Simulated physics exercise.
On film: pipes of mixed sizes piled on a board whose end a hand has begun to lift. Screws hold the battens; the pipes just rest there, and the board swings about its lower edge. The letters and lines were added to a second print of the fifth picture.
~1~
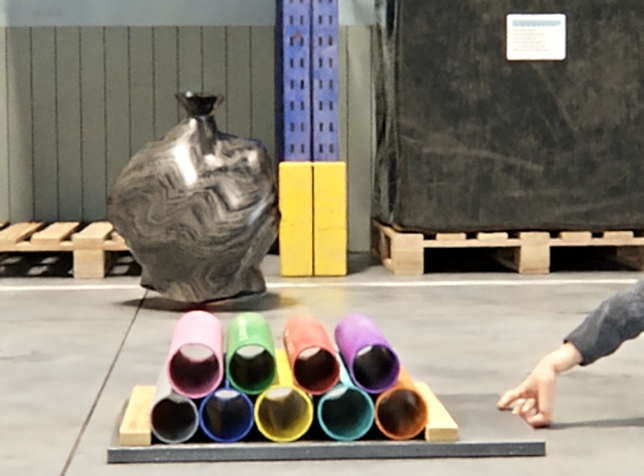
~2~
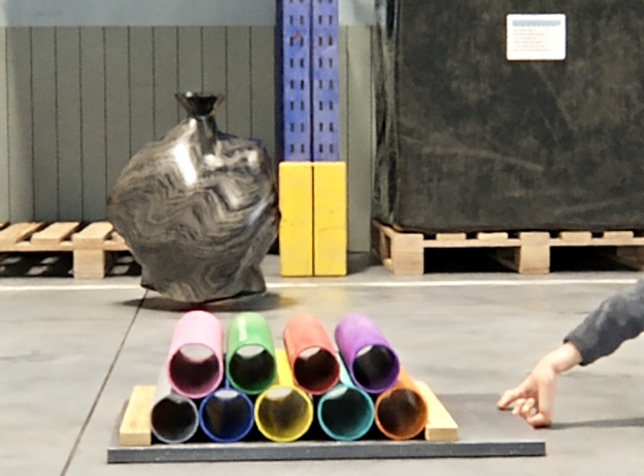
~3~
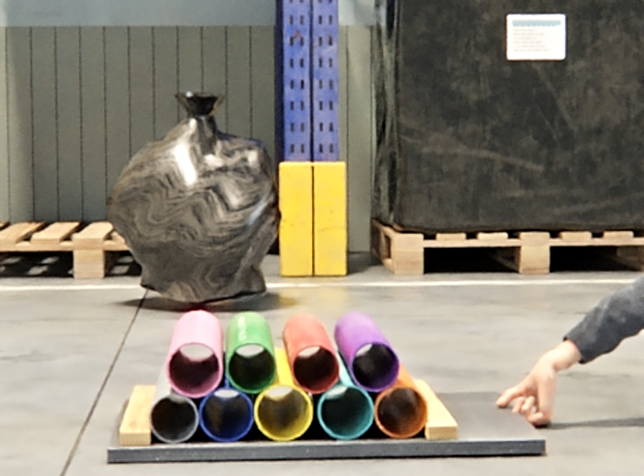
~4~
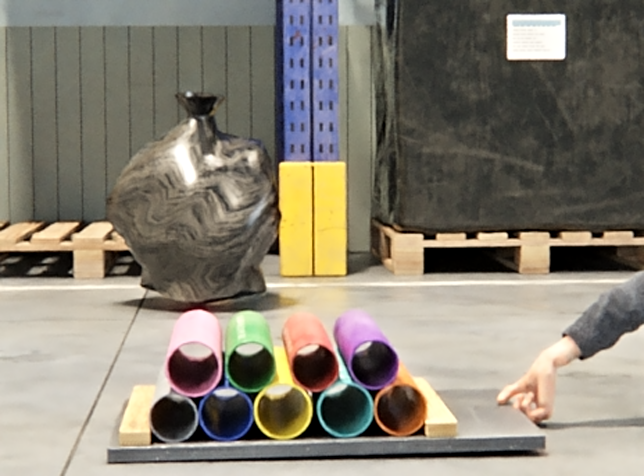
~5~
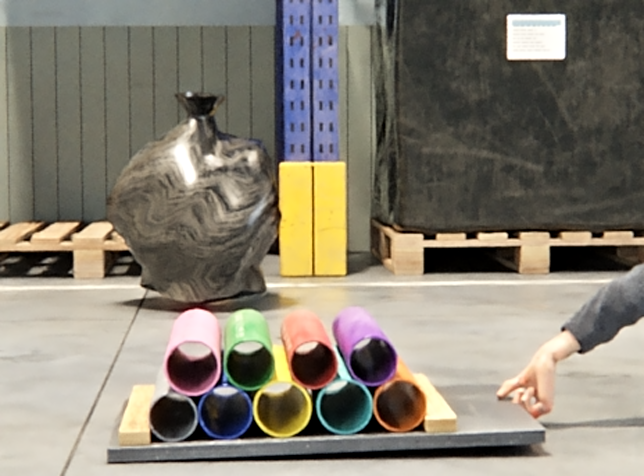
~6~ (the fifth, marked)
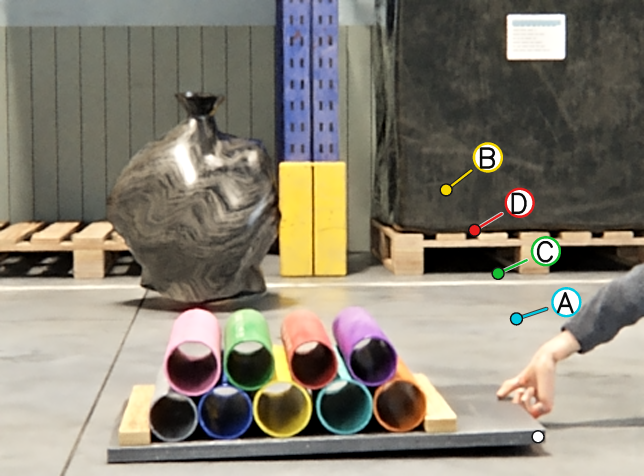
A hand at the right took hold of the end of a grey board and raised it slightly, tilting the stacked colourful pipes a little to the left while they stayed piled between two wooden battens.
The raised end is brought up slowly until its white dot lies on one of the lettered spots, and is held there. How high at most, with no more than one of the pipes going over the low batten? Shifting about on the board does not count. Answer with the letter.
The answer is mark C.
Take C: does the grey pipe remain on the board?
Yes, with C.
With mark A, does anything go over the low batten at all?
No, at A.
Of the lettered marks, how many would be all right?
Two of them.
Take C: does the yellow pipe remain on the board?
Yes, with C.
On the copy, A at (517, 319); B at (446, 190); C at (498, 273); D at (475, 230); the white dot at (538, 437).
On C. First, board at 15°.
Then, board at 24°.
Finally, board at 24°, one over the low batten (pink).
By contrast, A none over the low batten; B nine over the low batten; D two over the low batten (green, pink).
